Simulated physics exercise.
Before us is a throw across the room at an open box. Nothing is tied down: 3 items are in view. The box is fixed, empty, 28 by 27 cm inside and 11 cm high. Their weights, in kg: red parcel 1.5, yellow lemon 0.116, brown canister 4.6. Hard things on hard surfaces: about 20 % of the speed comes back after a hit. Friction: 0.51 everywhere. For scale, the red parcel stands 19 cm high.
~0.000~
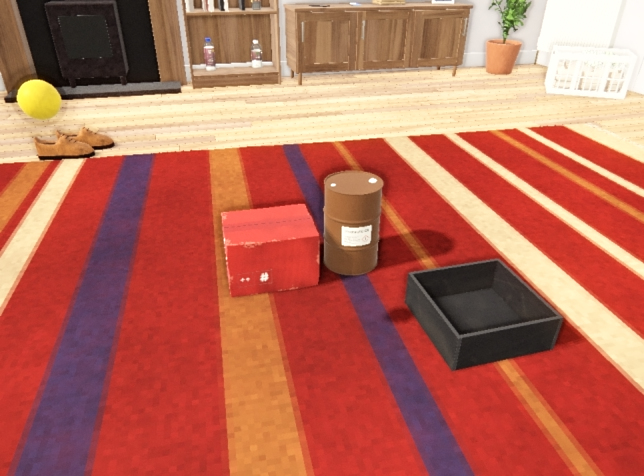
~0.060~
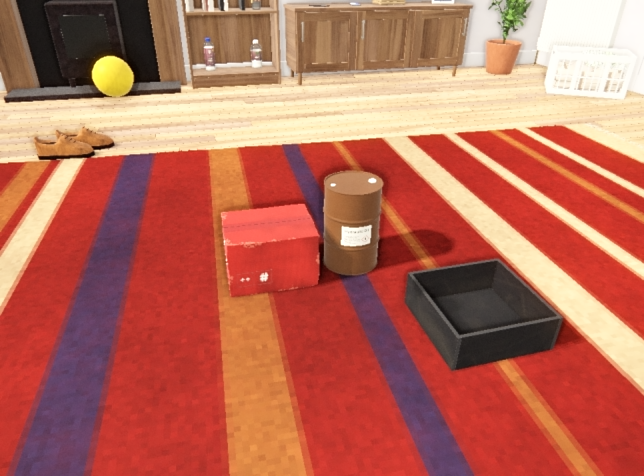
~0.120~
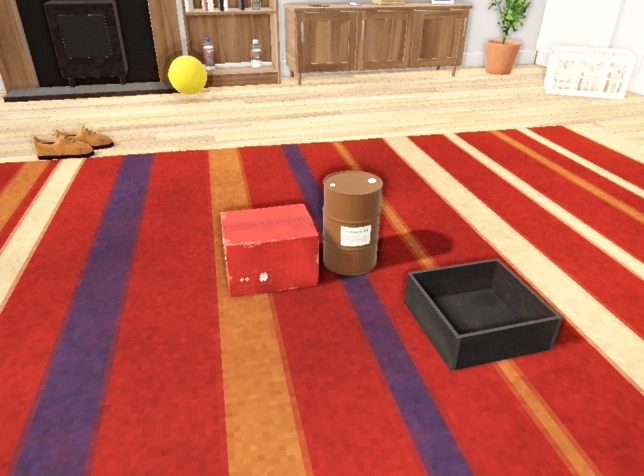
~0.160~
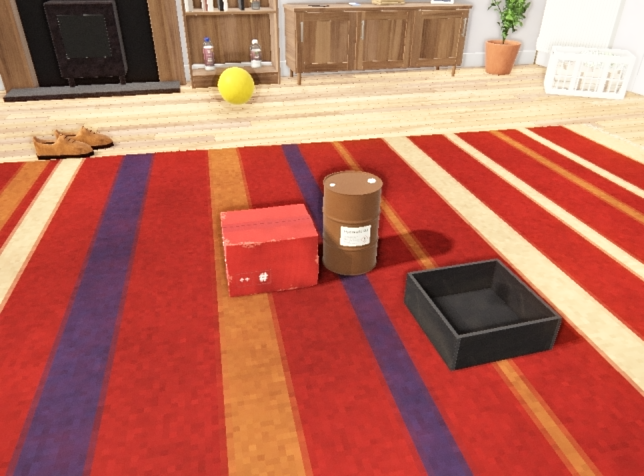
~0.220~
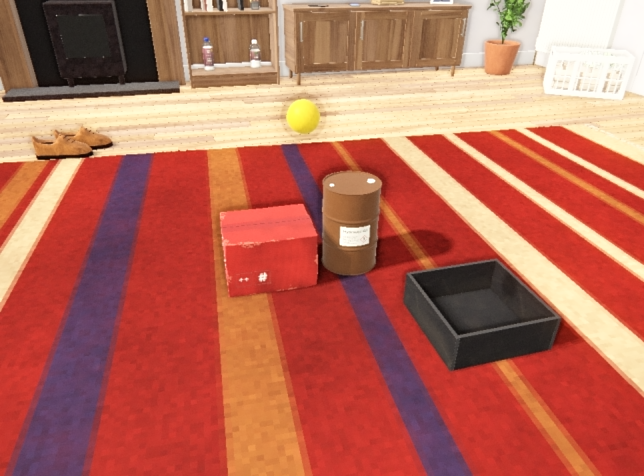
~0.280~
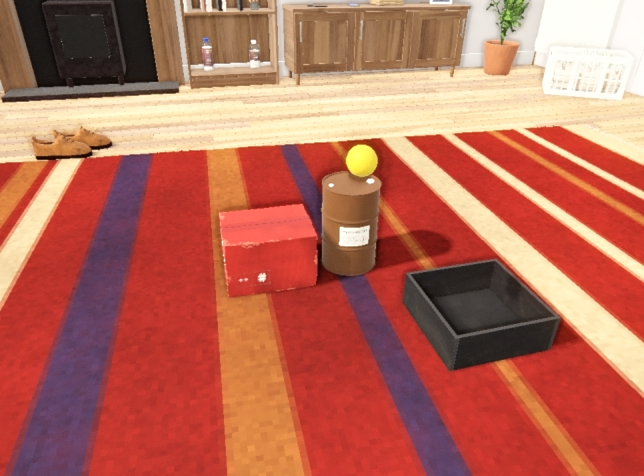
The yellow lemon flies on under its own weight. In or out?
It finishes inside.
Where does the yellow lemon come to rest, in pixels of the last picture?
Near (496, 329).
By 0.38 s, 17 cm from the box's middle; yellow lemon near (439, 250).
By 0.48 s, lemon inside the box; yellow lemon near (492, 320).
By 0.58 s, lemon inside the box; yellow lemon near (520, 307).
By 0.88 s, lemon inside the box; yellow lemon near (504, 325).
When it is over (2.1 s), lemon inside the box; the bystanders within 10 cm of the start. End places, in pixels of the last picture, yellow lemon near (496, 329).
